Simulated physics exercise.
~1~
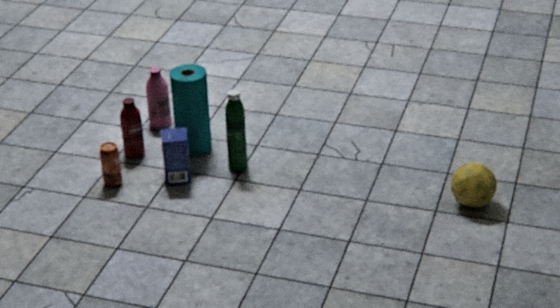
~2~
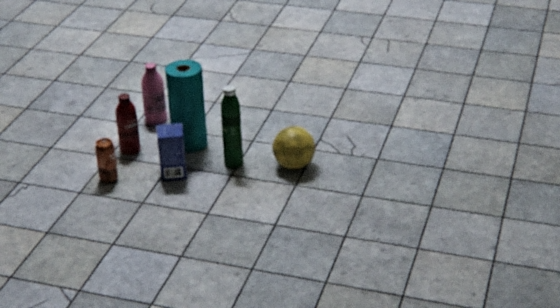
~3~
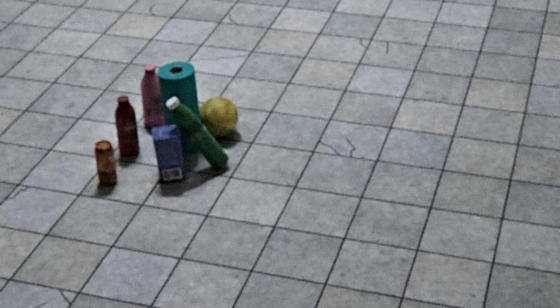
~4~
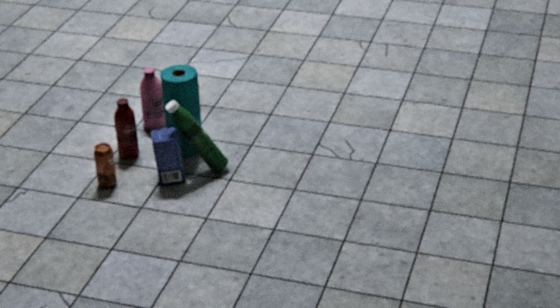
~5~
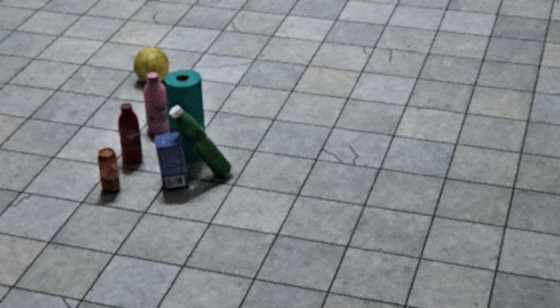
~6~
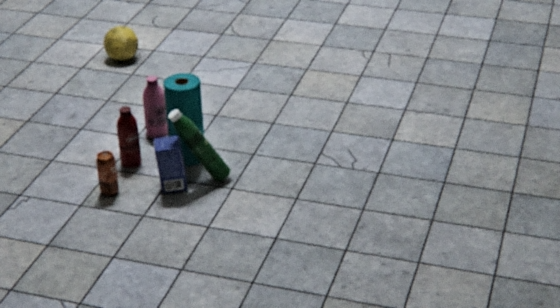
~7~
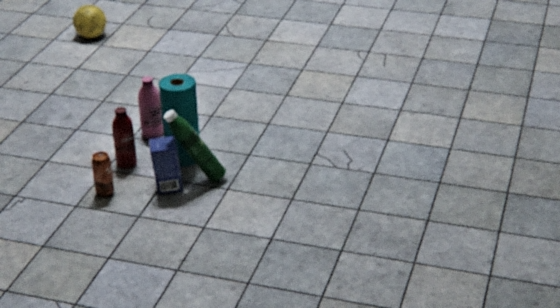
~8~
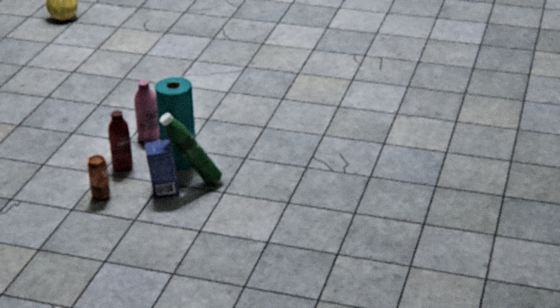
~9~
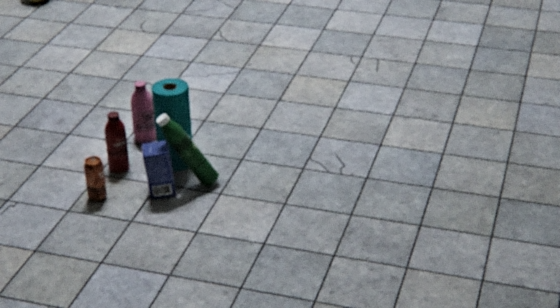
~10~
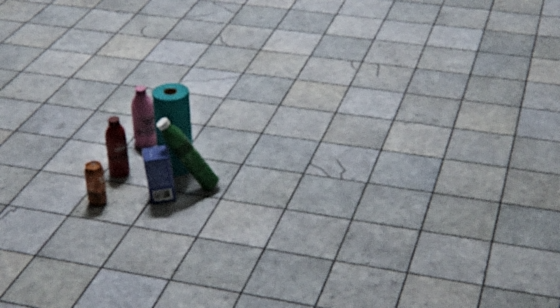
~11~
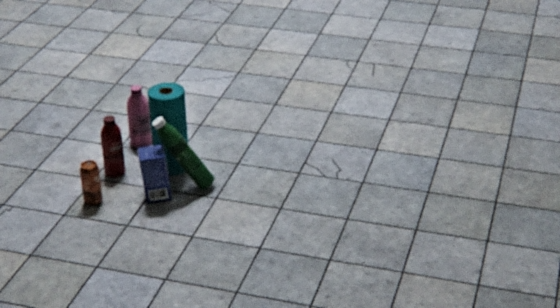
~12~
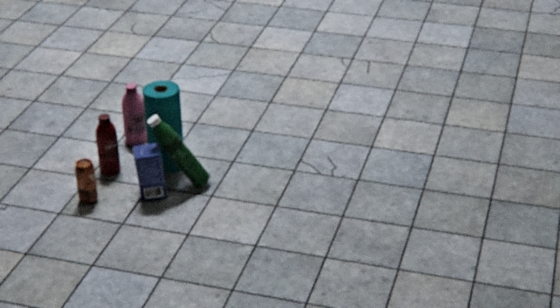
A yellow ball rolled left across the gray tiled floor toward a cluster of bottles, a can, a carton and a turquoise roll, knocked the green bottle into a lean, passed behind the group and rolled out of view, leaving the pink bottle upright.
